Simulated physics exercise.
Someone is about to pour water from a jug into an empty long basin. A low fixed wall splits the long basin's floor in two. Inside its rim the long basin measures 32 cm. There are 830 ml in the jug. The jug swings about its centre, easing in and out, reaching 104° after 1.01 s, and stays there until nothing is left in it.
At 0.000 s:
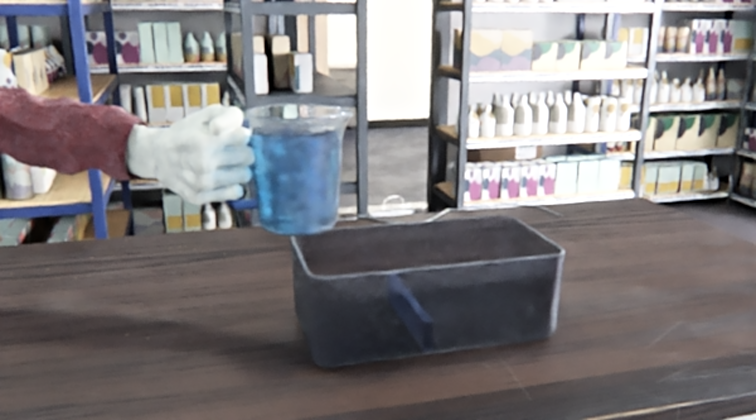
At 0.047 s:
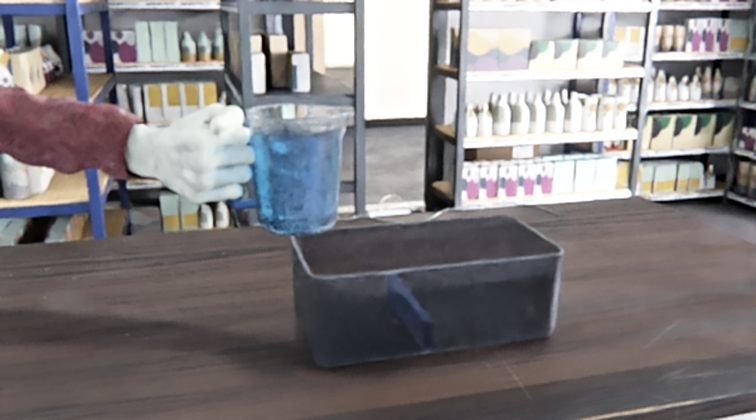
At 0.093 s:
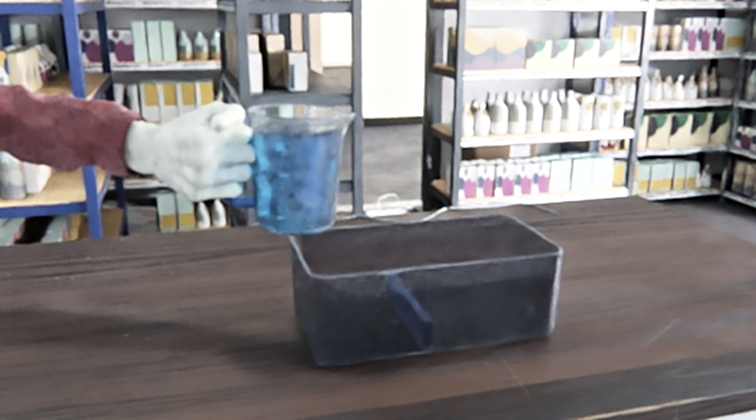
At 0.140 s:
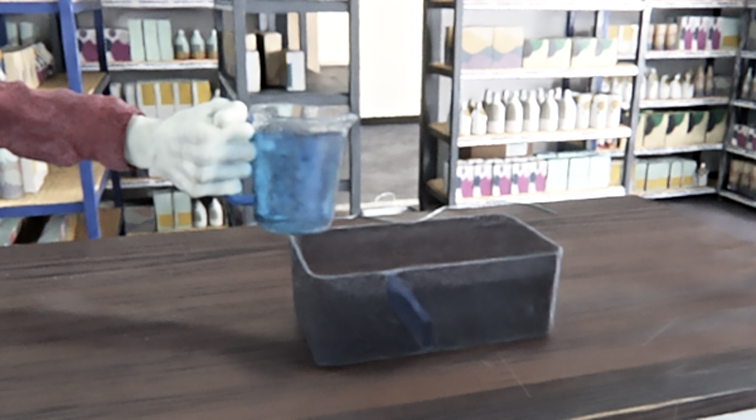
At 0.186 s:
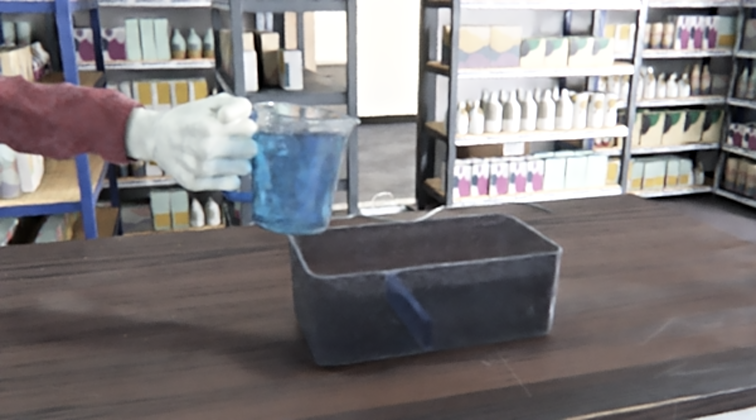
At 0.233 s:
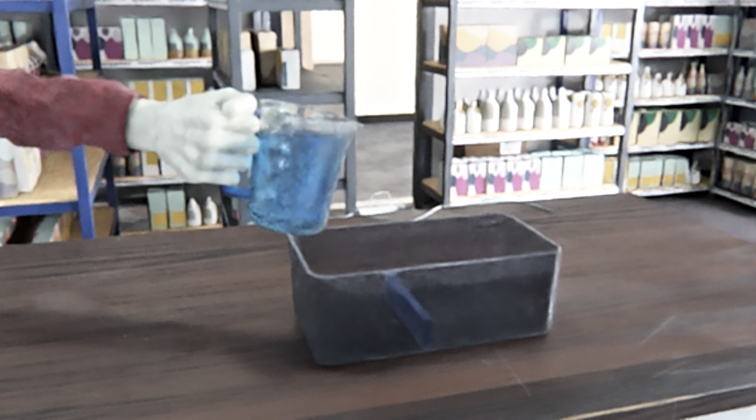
A clear jug of blue liquid, held up by a white-gloved hand in a dark red sleeve reaching in from the left, starts upright and gradually tilts slightly to the right. Below it, a long dark grey basin with a blue strip on its front rests on a dark wooden table. Seen from slightly above the tabletop, shelves of boxes and bottles line the storeroom behind, shifting very slightly leftward in view.
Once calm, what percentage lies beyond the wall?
The far part has some 50 per cent.
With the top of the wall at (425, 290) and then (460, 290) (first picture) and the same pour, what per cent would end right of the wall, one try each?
First 15, then 10 per cent.
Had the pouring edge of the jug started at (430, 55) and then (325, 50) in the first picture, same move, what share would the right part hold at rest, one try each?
First 90, then 30 per cent.
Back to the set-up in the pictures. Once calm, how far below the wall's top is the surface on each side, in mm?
Some 20 mm on the left and 24 mm on the right.
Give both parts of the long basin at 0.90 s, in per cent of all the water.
Some 18 per cent left and 38 right.
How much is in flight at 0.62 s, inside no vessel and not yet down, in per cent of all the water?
Near 14 in a hundred.
Then, 0.62 s in, the tilt is 70° and 80 per cent is still to pour, 0 is left of the wall and 5 right of it.
Then, 0.90 s in, the tilt is 101° and 29 per cent is still to pour, 19 is left of the wall and 39 right of it.
Then, 1.19 s in, the tilt is 104° and 3 per cent is still to pour, 46 is left of the wall and 50 right of it.
Then, 1.51 s in, the tilt is 104° and 0 per cent is still to pour, 49 is left of the wall and 50 right of it.
Finally, 49 per cent lies left of the wall, 50 right of it and 1 outside.
